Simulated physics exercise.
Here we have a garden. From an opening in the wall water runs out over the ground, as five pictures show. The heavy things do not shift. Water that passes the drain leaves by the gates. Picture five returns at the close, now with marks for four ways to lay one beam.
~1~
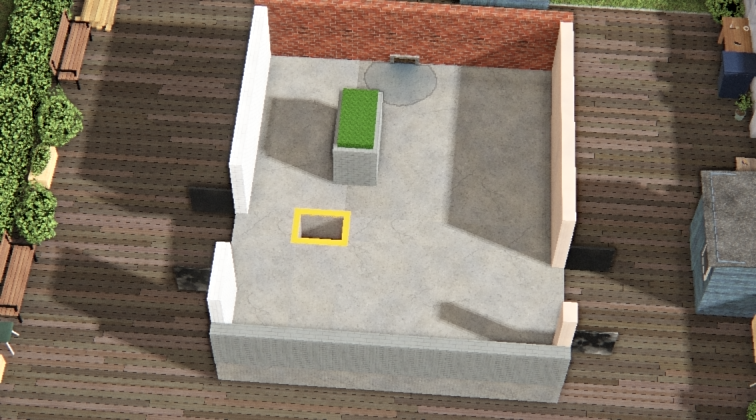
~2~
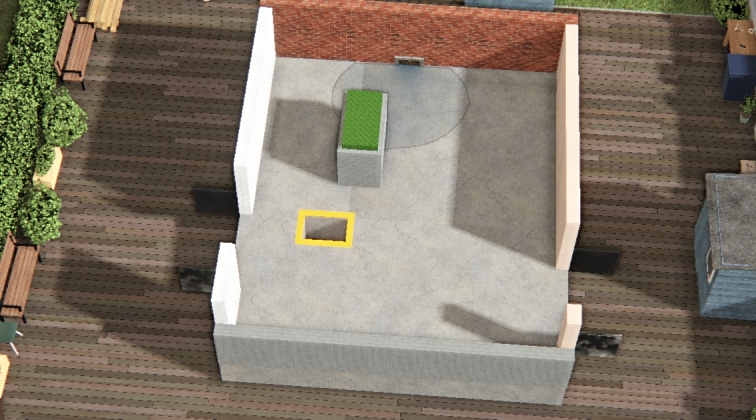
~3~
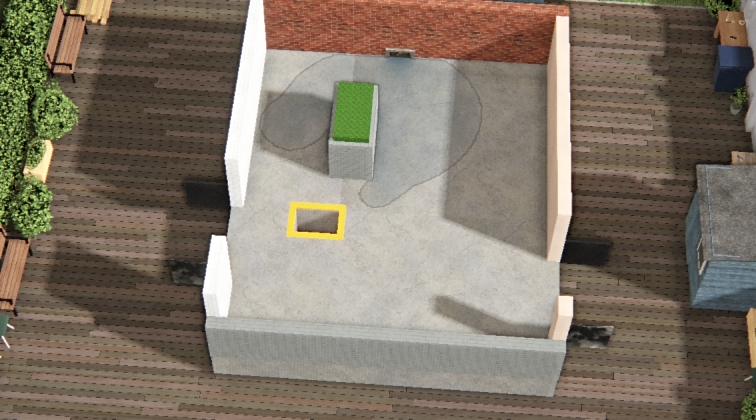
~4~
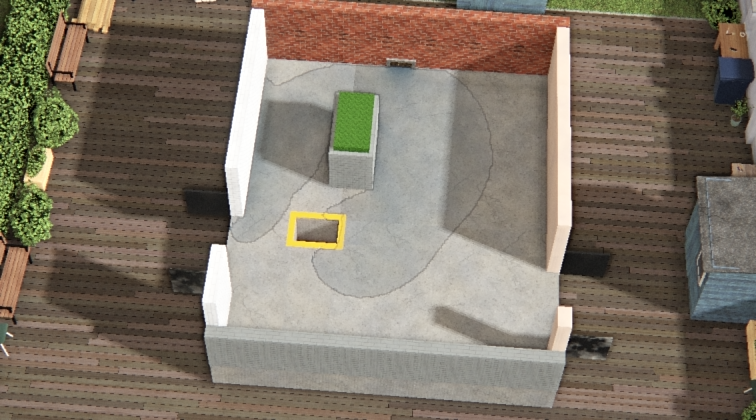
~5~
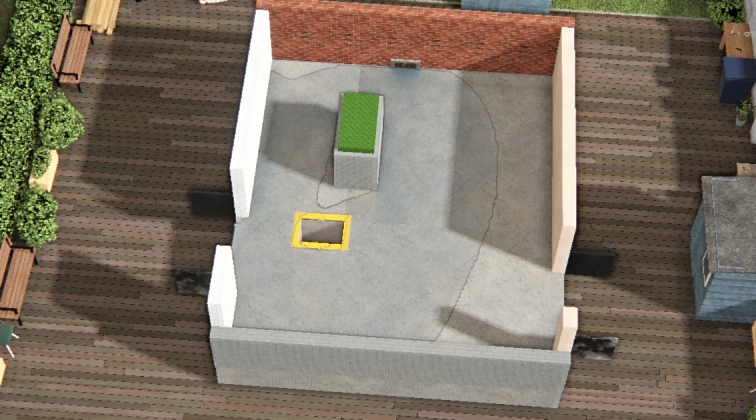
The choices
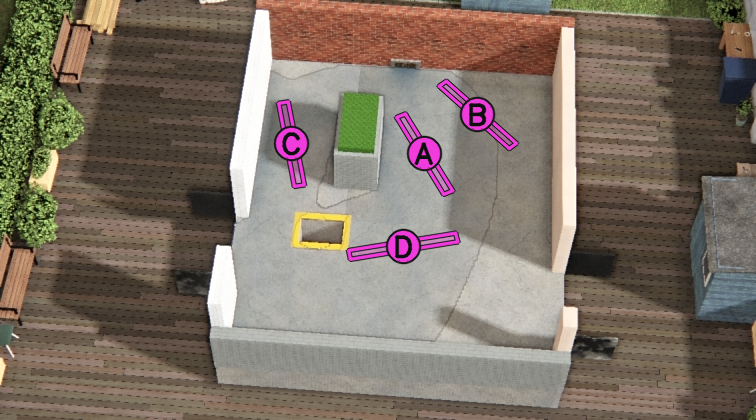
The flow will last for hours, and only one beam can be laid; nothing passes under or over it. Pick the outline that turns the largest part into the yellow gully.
It is D.
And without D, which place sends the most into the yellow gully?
Place C.
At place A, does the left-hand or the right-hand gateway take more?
The left gate.
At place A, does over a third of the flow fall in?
No, it does not.
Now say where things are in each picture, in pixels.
Outfall at (405, 60); yellow gully at (321, 227); open gate at (242, 251); open gate at (552, 307); water covers 3 % of the ground and shows as far out as (369, 85); yellow gully still dry.
Water covers 11 % of the ground and shows as far out as (398, 143); yellow gully still dry.
Water covers 23 % of the ground and shows as far out as (384, 199); yellow gully still dry.
Water covers 42 % of the ground and shows as far out as (364, 291); yellow gully taking water.
Water covers 64 % of the ground and shows as far out as (234, 317); yellow gully taking water.
On the marked copy, A from (401, 115) to (448, 192); B from (442, 83) to (512, 145); C from (283, 102) to (299, 185); D from (349, 254) to (456, 237).
With A, about 27 % of the stream runs into the yellow gully, about 72 % out by the gates.
With B, about 26 % of the stream runs into the yellow gully, about 71 % out by the gates.
With C, about 37 % of the stream runs into the yellow gully, about 60 % out by the gates.
With D, about 51 % of the stream runs into the yellow gully, about 43 % out by the gates.
